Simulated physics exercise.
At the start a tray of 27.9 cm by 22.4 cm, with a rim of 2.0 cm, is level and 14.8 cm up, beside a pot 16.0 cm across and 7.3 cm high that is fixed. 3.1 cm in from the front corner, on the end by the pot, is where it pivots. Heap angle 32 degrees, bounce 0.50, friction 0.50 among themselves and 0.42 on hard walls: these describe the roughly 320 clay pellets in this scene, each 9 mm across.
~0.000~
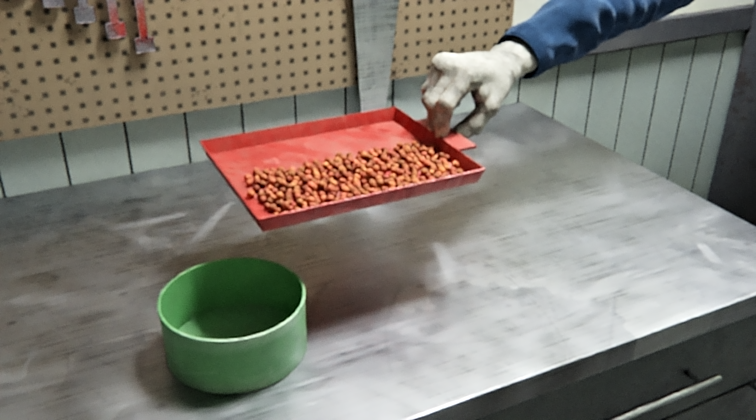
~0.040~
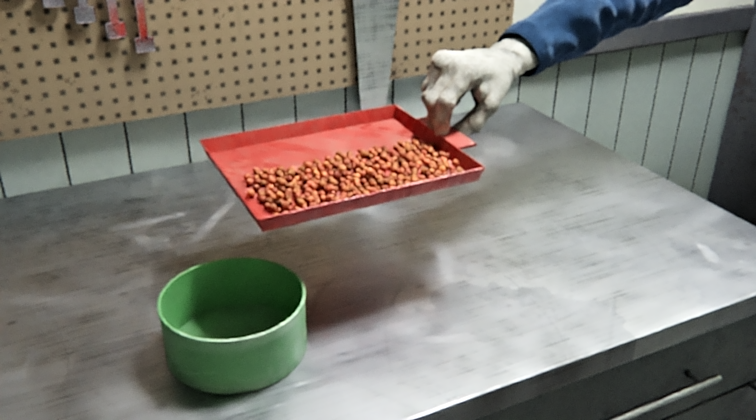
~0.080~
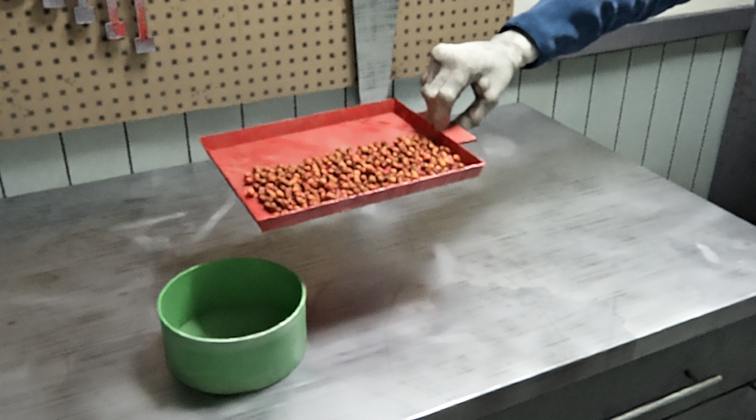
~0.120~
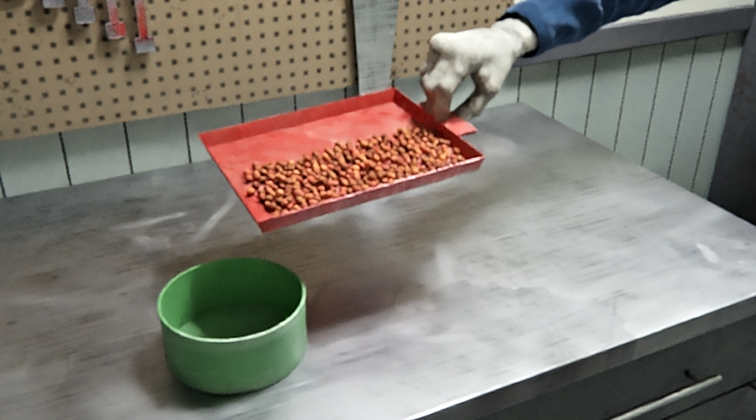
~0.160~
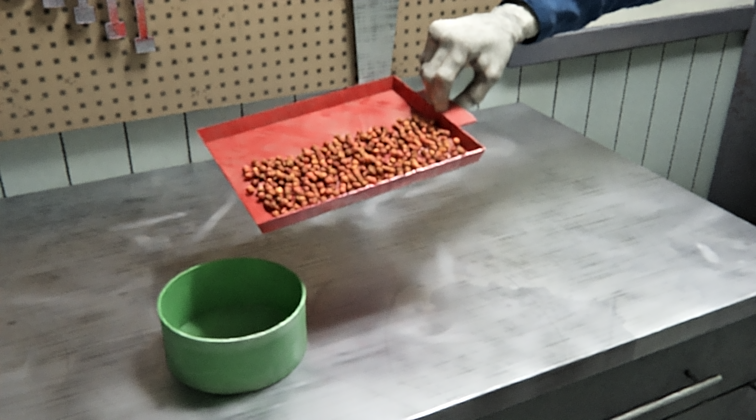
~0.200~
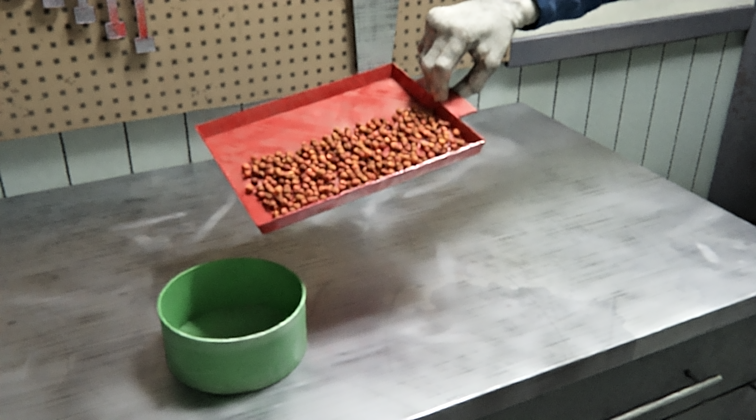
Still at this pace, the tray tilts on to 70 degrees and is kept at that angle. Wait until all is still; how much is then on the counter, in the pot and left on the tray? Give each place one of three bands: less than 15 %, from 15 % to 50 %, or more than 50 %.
Result: Counter: A small number, pot: The majority, tray: A decent number.
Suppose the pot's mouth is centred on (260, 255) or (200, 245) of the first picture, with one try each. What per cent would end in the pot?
Estimates: 5 in a hundred and 0 in a hundred.
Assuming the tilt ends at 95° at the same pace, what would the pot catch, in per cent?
Around 95 per cent, then.
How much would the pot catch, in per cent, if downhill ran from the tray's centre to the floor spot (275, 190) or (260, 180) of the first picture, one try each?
I'd put it at about 45 per cent for the first tilt and about 15 per cent for the second.
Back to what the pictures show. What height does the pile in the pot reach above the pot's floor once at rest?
Some 2.5 cm above the floor.
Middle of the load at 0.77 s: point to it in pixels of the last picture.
The middle of the load should be near (303, 149) then.
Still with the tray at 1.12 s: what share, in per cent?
I'd say close to 60 per cent.
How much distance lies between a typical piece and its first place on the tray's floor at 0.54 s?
Roughly 3 cm.
After 0.54 s, tilt 40 degrees; the tray holds 100 %, the pot 0 %.
After 0.77 s, tilt 59 degrees; the tray holds 100 %, the pot 0 %.
After 1.12 s, tilt 70 degrees; the tray holds 60 %, the pot 25 %.
At rest (2.2 s), counter 5 %, pot 70 %, tray 30 %.
